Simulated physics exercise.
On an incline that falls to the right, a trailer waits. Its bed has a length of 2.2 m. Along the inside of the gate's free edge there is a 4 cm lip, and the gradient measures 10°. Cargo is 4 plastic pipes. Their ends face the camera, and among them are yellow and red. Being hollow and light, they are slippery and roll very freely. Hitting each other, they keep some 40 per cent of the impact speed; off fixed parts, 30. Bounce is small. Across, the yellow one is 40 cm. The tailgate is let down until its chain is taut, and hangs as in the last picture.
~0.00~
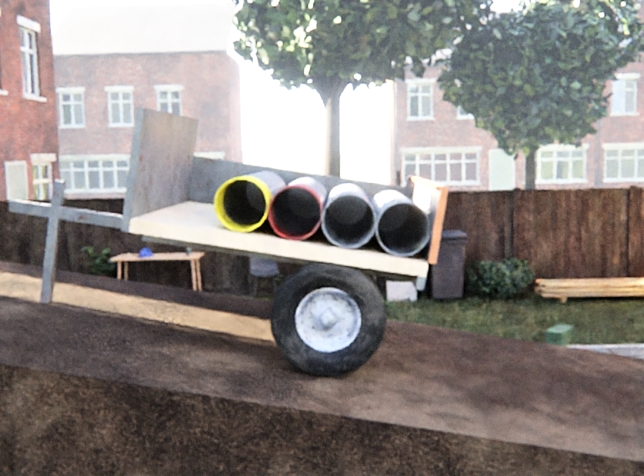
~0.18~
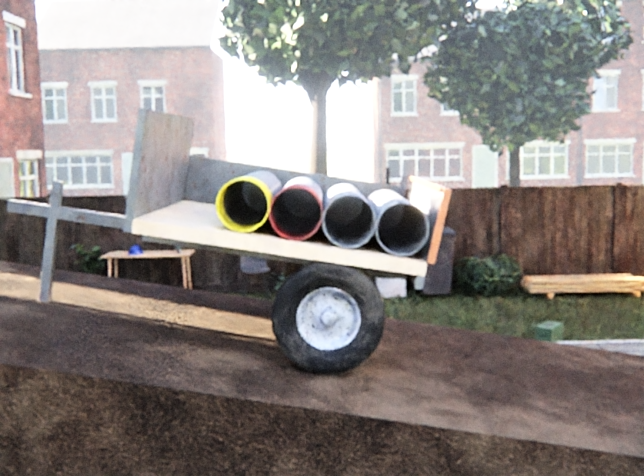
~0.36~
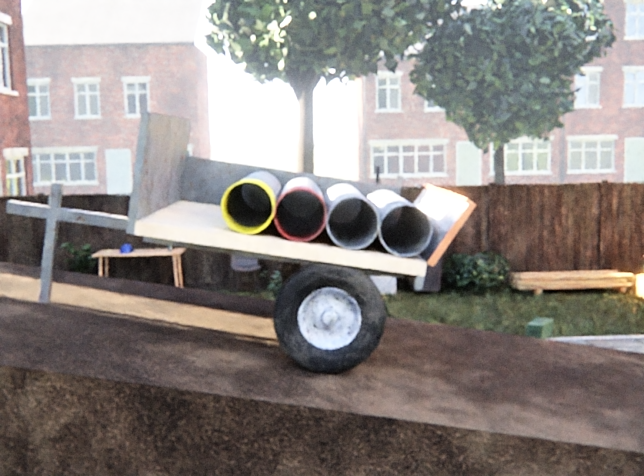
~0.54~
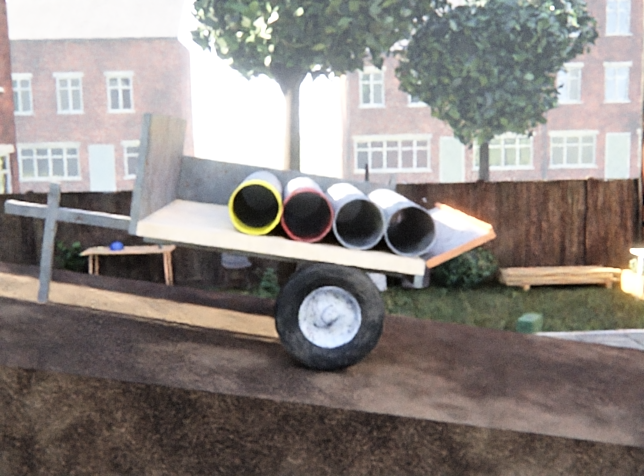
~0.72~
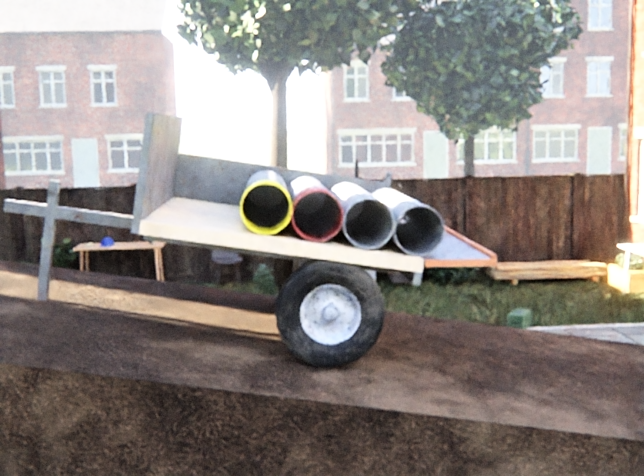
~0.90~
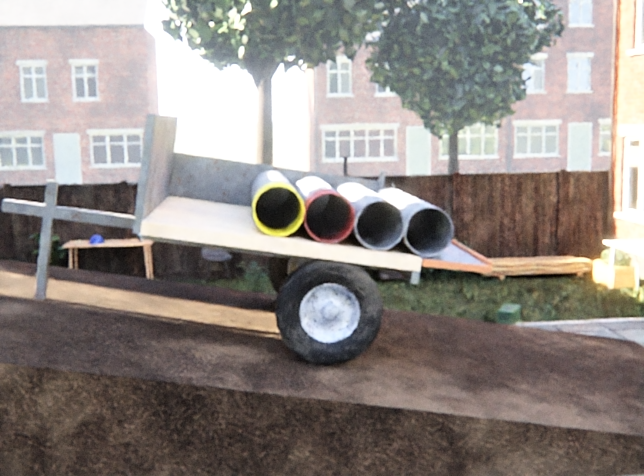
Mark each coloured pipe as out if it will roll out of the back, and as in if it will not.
Yellow pipe out, red out.
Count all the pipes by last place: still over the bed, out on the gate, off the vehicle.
0 / 0 / 4.
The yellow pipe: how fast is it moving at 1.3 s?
Reading: Roughly 0.9 m/s.
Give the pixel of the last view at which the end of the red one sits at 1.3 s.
Its near end sits close to (368, 223).
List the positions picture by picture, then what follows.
In the first picture, yellow at (241, 205), red at (295, 213); gate 80° above level, tip at (444, 189); 4 of the 4 make up the bottom layer on the bed.
In the second picture, yellow at (242, 206), red at (296, 214); gate 77° above level, tip at (447, 191).
In the third picture, yellow at (247, 208), red at (300, 215); gate 55° above level, tip at (472, 205).
In the fourth picture, yellow at (255, 209), red at (307, 216); gate 24° above level, tip at (492, 235).
In the fifth picture, yellow at (266, 209), red at (318, 216); gate 1° below level, tip at (494, 262).
In the sixth picture, yellow at (279, 211), red at (330, 218); gate 8° below level, tip at (489, 269).
After 1.3 s, yellow is on the bed, 85 cm short of the hinge, rolling right; red is on the bed, 45 cm short of the hinge, rolling right; 0 gone off the back.
After 1.8 s, yellow is on the bed, 40 cm short of the hinge, rolling right; red is on the gate, 5 cm past the hinge, rolling right; 1 gone off the back.
After 2.3 s, yellow is on the gate, 10 cm past the hinge, rolling right; red is on the gate, 50 cm past the hinge, rolling right; 2 gone off the back.
After 2.9 s, yellow is dropping off the gate; red is out on the ground; 4 gone off the back.
At rest (4.6 s), yellow is out on the ground; red is off the vehicle; 4 gone off the back.
